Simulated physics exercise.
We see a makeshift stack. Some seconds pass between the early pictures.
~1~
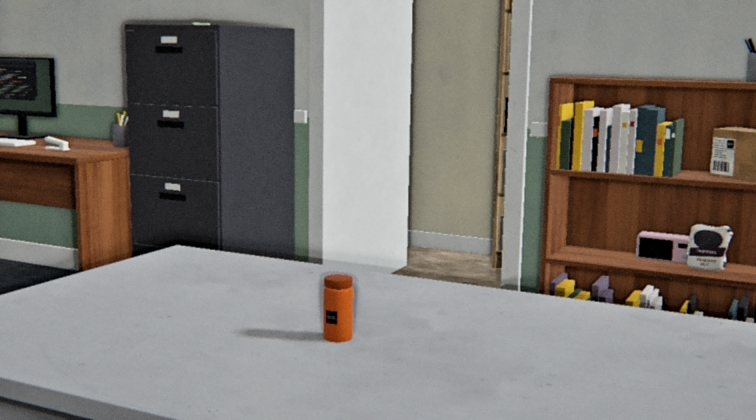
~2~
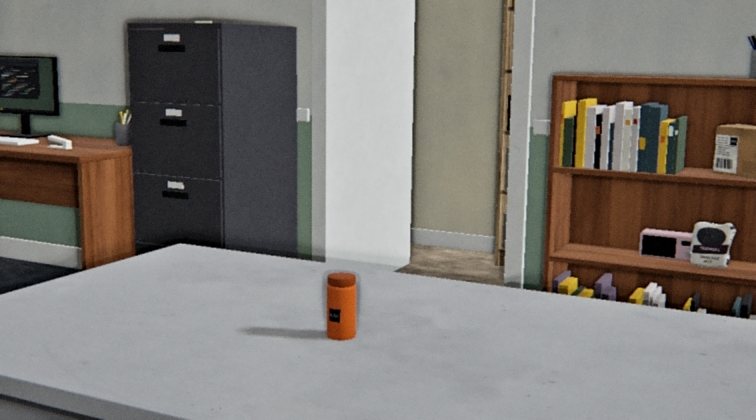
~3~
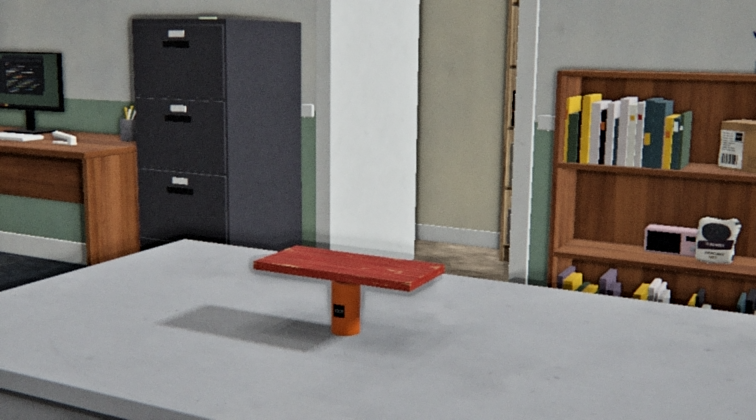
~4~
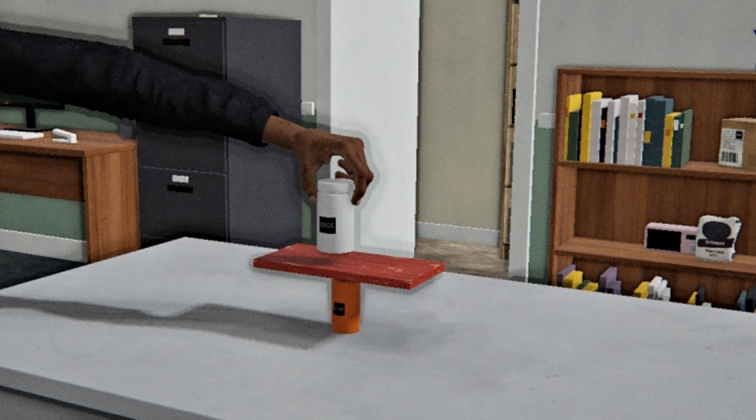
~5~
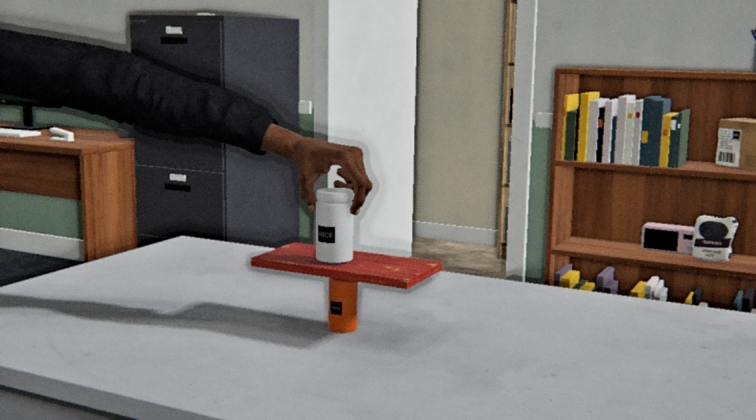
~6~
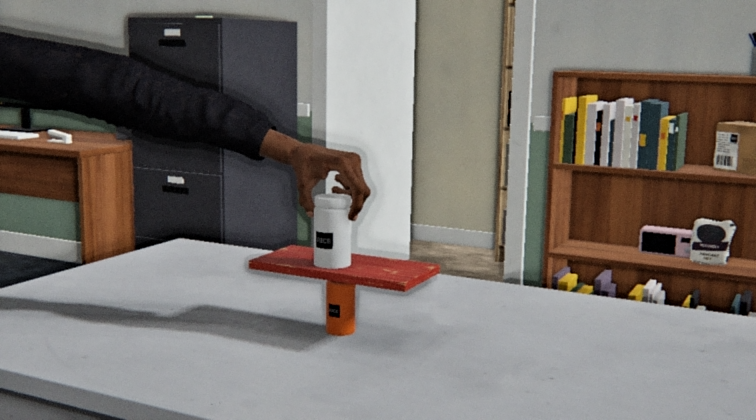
At first an orange shaker stands alone on a grey tabletop, and then a flat red board is lying across the top of it. A hand reaches in from the left holding a white jar above the board, lowers it slightly onto the surface, and keeps its grip there.
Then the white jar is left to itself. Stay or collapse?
It keeps its balance.
Then, 0.50 s on from there, no change.
Then, 1.30 s on from there, white jar resting near (332, 232).
In the end, all 3 unmoved. At the end, from the last picture's camera, white jar near (332, 232). The stack holds.
